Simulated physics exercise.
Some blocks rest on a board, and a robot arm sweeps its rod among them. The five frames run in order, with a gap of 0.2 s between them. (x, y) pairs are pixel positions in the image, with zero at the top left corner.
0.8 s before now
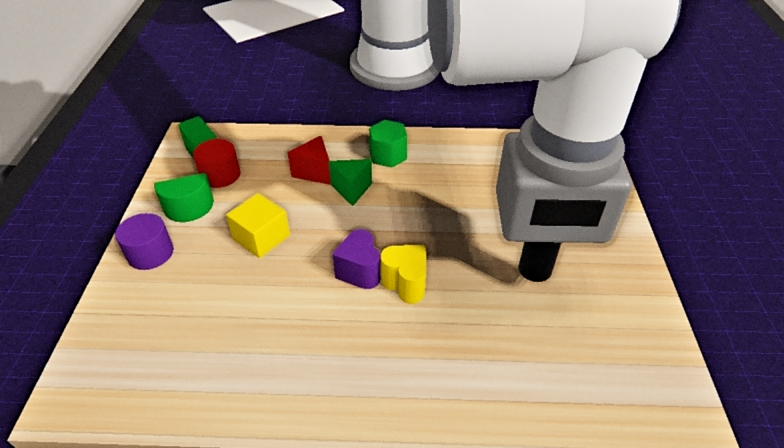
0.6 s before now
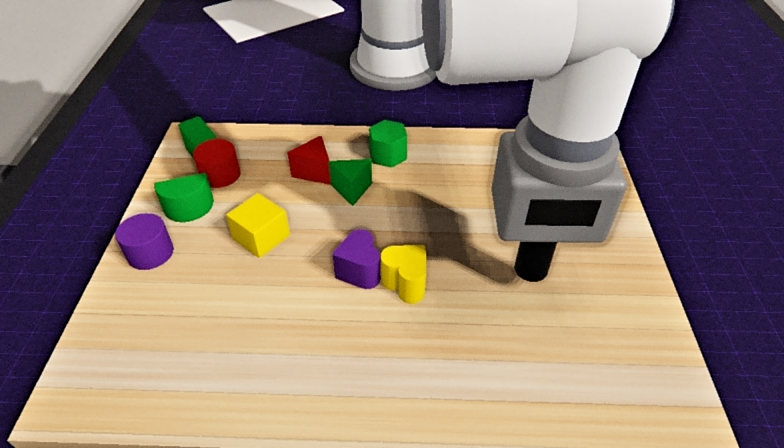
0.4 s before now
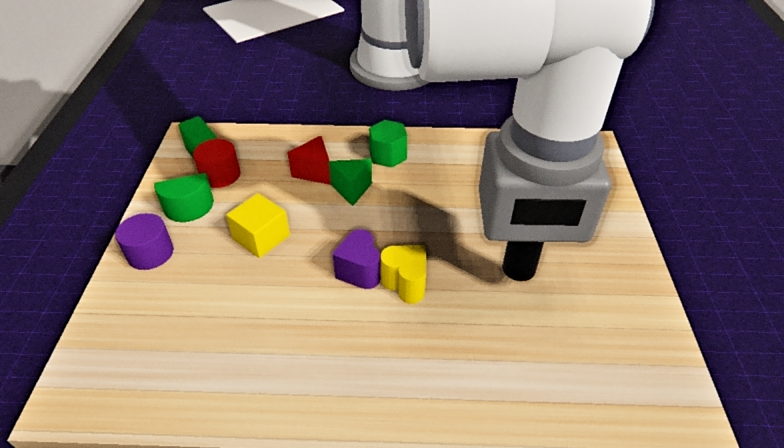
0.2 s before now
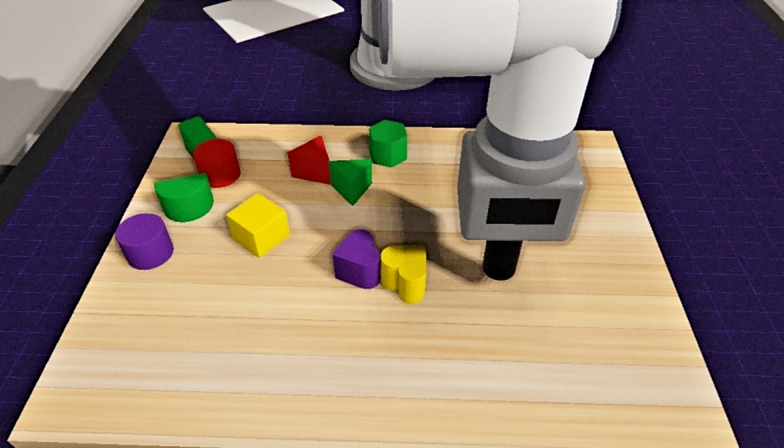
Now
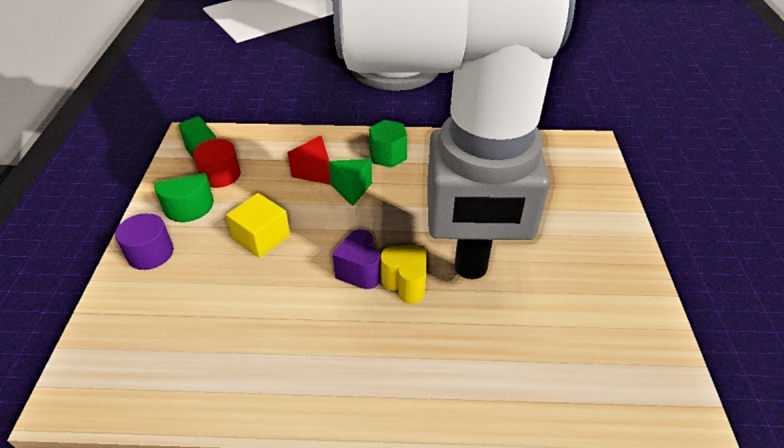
A white and grey robot arm with a short black rod reaches over a pale wooden board on a dark blue surface, seen from a fixed, raised viewpoint. Green, red and yellow blocks and a purple cylinder sit at the left and back, with purple and yellow heart-shaped blocks near the middle. The arm slides its rod leftward from the right side, slowly then faster, nearing the yellow heart while every block stays still.
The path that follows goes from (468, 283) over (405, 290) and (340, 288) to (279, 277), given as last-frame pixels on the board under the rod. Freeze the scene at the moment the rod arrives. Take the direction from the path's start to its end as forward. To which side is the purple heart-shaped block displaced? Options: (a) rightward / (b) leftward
Correct choice: A.
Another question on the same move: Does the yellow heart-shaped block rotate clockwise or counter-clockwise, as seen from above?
Rotation: Counter-clockwise.
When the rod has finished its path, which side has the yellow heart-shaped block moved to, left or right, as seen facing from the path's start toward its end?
Off to the left side.
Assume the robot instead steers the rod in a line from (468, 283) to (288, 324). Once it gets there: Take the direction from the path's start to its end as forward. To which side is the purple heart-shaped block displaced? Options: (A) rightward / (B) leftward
Choice A: Rightward.
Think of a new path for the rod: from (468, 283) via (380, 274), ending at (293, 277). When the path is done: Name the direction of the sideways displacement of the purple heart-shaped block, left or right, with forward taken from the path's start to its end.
Moves left.
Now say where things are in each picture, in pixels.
The first picture shows tip of the rod at (535, 270), middles of tops, yellow square piece at (256, 212), purple heart-shaped block at (358, 248), yellow heart-shaped block at (407, 260).
The second picture shows rod at (531, 270), nothing pushed.
The third picture shows rod at (519, 269), nothing pushed.
The fourth picture shows rod at (499, 268), nothing pushed.
The fifth picture shows rod at (471, 267), yellow square piece at (256, 212), purple heart-shaped block at (358, 248), yellow heart-shaped block at (407, 260).
On the path given first. One third of the way, rod at (405, 274); purple heart-shaped block at (335, 248), turned 55° clockwise; yellow heart-shaped block at (368, 267), turned 15° anticlockwise.
Two thirds of the way, rod at (338, 272); purple heart-shaped block at (312, 241), turned 100° clockwise; yellow heart-shaped block at (303, 275), turned 25° anticlockwise.
At the end, rod at (275, 262); yellow square piece at (254, 210); purple heart-shaped block at (290, 226), turned 135° clockwise; yellow heart-shaped block at (263, 281), turned 75° anticlockwise.
